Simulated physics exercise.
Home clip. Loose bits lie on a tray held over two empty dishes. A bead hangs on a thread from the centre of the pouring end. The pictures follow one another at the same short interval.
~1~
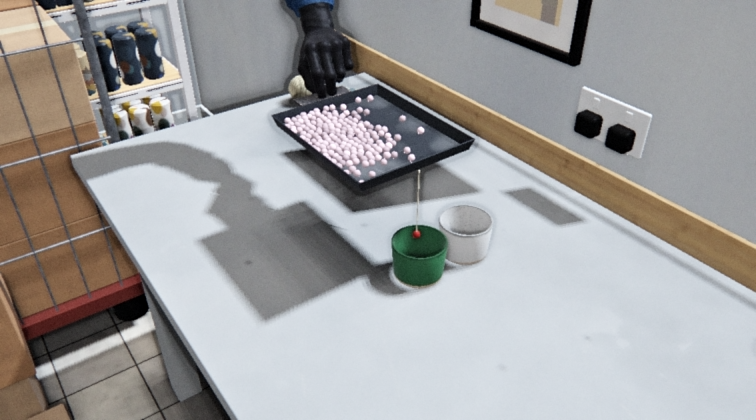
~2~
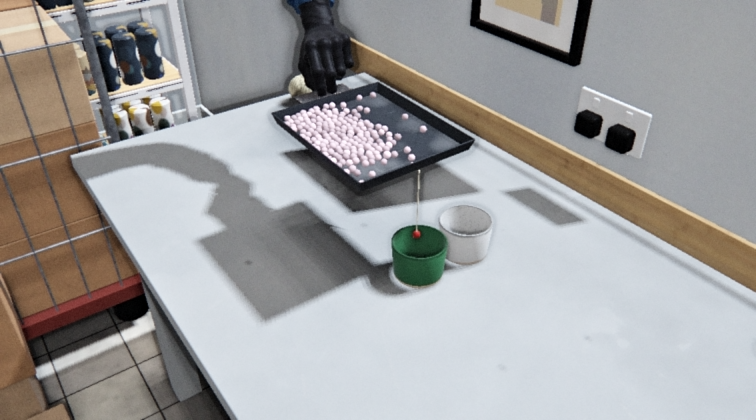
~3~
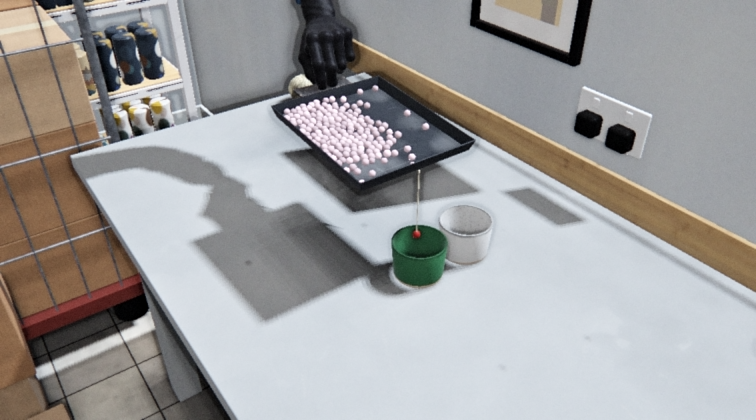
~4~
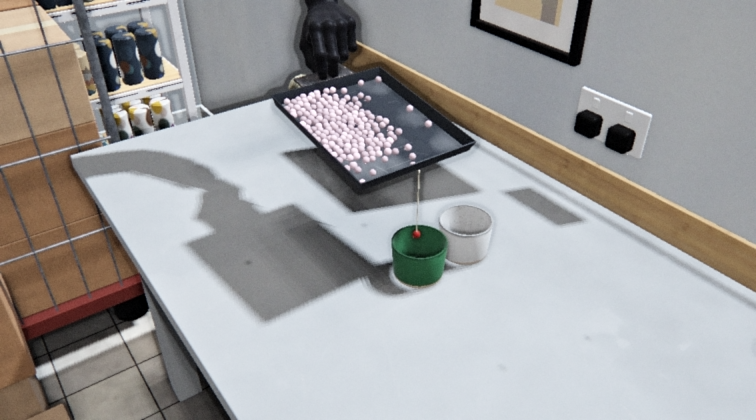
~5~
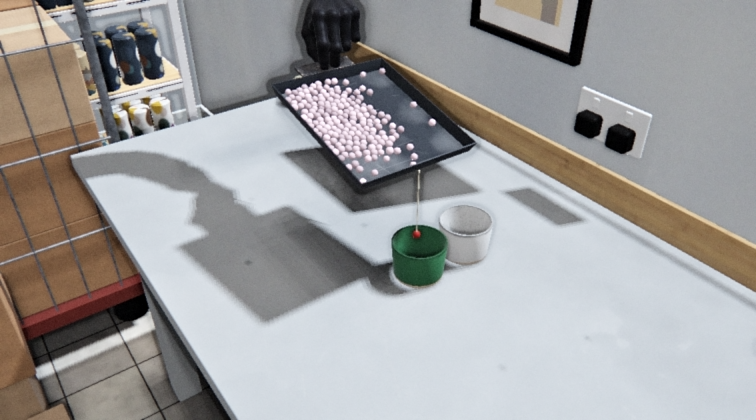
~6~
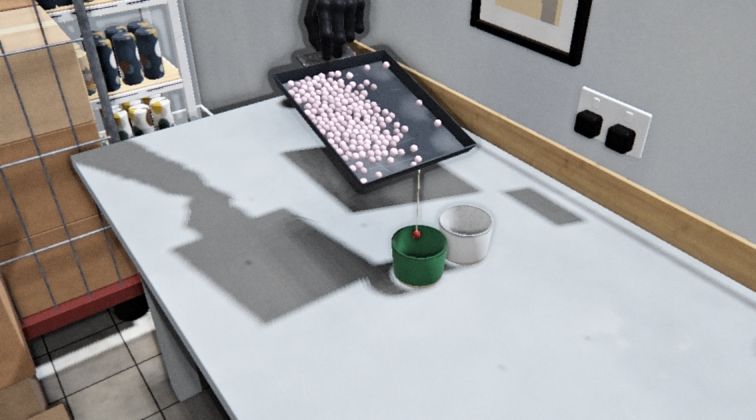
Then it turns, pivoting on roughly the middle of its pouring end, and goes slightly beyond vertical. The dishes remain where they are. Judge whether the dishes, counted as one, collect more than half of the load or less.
Counted as one, they collect less than half.
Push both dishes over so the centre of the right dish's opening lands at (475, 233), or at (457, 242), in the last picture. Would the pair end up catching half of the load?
The first place gets the greater share, the second the greater share.
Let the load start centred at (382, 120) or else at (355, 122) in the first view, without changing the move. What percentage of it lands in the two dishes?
It would be roughly 10 per cent for the first and roughly 10 per cent for the second.
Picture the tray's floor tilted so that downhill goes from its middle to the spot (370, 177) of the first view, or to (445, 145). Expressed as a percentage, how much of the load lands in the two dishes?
First case about 0 percent; second case about 70 percent.
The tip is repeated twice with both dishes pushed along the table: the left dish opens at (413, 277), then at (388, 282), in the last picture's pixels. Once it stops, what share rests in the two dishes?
You'd get 70 in a hundred the first time and 50 in a hundred the second.
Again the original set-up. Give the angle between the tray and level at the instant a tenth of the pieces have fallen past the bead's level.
Roughly 60 degrees from level.
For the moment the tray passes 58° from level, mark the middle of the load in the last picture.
Roughly at (428, 161).
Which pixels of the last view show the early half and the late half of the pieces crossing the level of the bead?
The early half goes through (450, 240), the late half through (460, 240).
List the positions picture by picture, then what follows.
In the first picture, corners of the pouring end at (360, 180) and (470, 138), level; middle of the load at (342, 138), sugar pearls; left dish at (436, 268); right dish at (483, 246); bead on its thread at (417, 235).
In the second picture, corners of the pouring end at (361, 180) and (470, 139), level; middle of the load at (342, 137).
In the third picture, corners of the pouring end at (361, 180) and (470, 139), tipped barely, lowest at the right corner; middle of the load at (343, 133).
In the fourth picture, corners of the pouring end at (362, 180) and (471, 140), tipped a little, lowest at the right corner; middle of the load at (343, 127).
In the fifth picture, corners of the pouring end at (363, 180) and (471, 141), tipped a little, lowest at the right corner; middle of the load at (345, 122).
In the sixth picture, corners of the pouring end at (363, 180) and (472, 142), tipped clearly, lowest at the right corner; middle of the load at (348, 119), nearly all on the move; left dish at (436, 268); right dish at (483, 246).
Soon after the last picture, tray tipped steeply; most on the tray; a small part outside both; a small part in the air.
A little later, tray tipped right over; a small part on the tray; a stray few in the left dish; a small part in the right dish; about two thirds outside both; a small part in the air.
Later still, tray tipped past a quarter turn; a stray few in the left dish; a small part in the right dish; most outside both.
By the end, tray tipped past a quarter turn; a stray few in the left dish; a small part in the right dish; most outside both.
